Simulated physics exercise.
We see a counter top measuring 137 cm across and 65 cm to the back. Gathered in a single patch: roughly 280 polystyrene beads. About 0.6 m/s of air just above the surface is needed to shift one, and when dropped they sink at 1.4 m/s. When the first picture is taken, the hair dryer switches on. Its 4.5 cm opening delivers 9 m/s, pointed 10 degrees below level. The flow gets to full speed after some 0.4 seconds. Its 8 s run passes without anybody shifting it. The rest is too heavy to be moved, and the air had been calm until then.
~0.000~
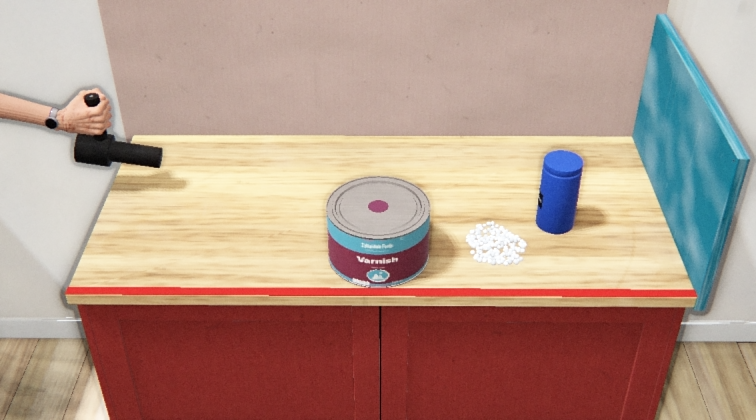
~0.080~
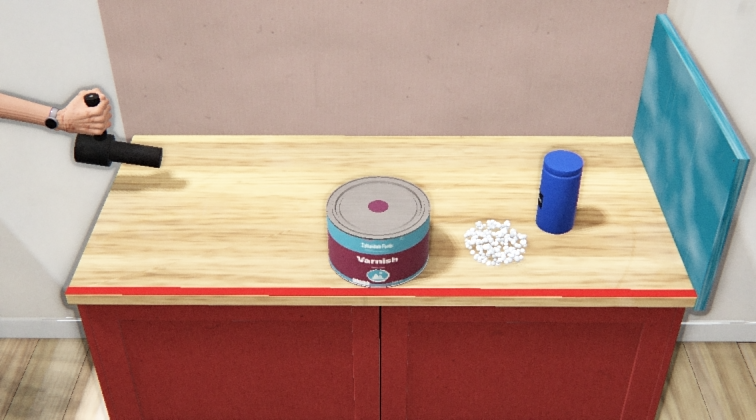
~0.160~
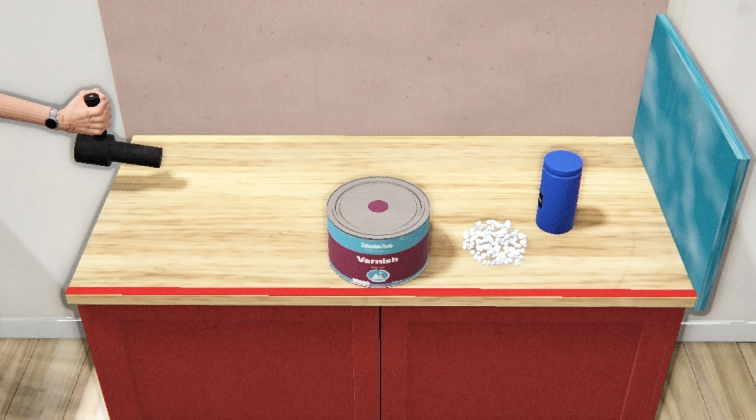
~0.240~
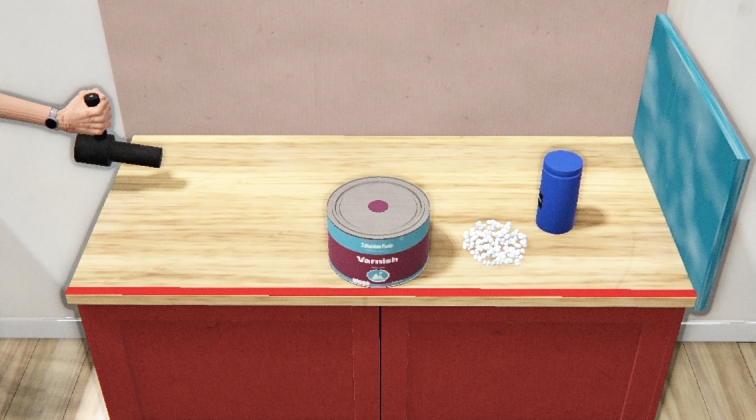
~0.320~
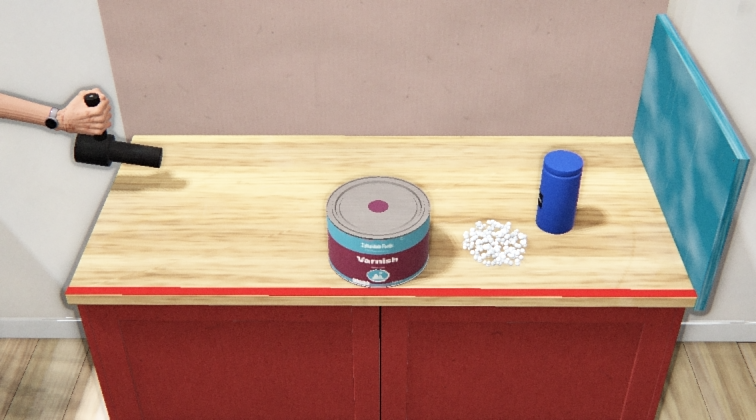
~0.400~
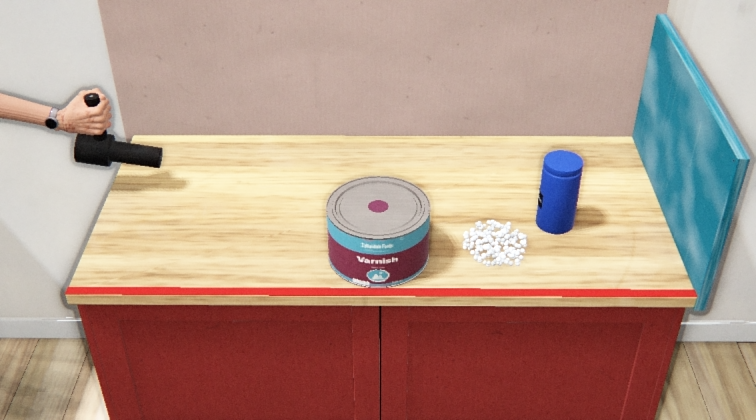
At the start, a hand at the left holds a black hair dryer over a wooden counter with a varnish tin, a patch of white beads and a blue jar. The beads shift very slightly within their patch, then stay almost unchanged, while the hand, tin and jar remain still.
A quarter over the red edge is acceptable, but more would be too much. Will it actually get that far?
I reckon that edge claims more than a quarter of the pile.
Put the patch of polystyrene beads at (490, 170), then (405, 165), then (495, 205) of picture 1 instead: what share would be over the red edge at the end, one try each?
In turn: 4 per cent, 0 per cent, 70 per cent.
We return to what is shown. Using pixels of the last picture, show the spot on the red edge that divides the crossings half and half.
Median crossing, approx. (648, 297).
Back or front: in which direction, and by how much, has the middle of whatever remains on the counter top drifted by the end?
The middle sits nearer the nearer side now, some 5 cm away from where it began.
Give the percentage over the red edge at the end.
Result: Close to 60 in a hundred.
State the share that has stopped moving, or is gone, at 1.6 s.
The share is roughly 10 %.
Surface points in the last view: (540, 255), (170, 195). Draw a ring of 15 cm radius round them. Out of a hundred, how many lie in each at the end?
30 %, 0 %.
After 1.6 s the count stands so, 27 % are over the red edge; the middle of those still in play is near (511, 258).
After 2.6 s the count stands so, 44 % are over the red edge; the middle of those still in play is near (504, 260).
After 4.4 s the count stands so, 56 % are over the red edge; the middle of those still in play is near (499, 259).
After 8.0 s, at the end, 65 % are over the red edge; the middle of those still in play is near (496, 258).
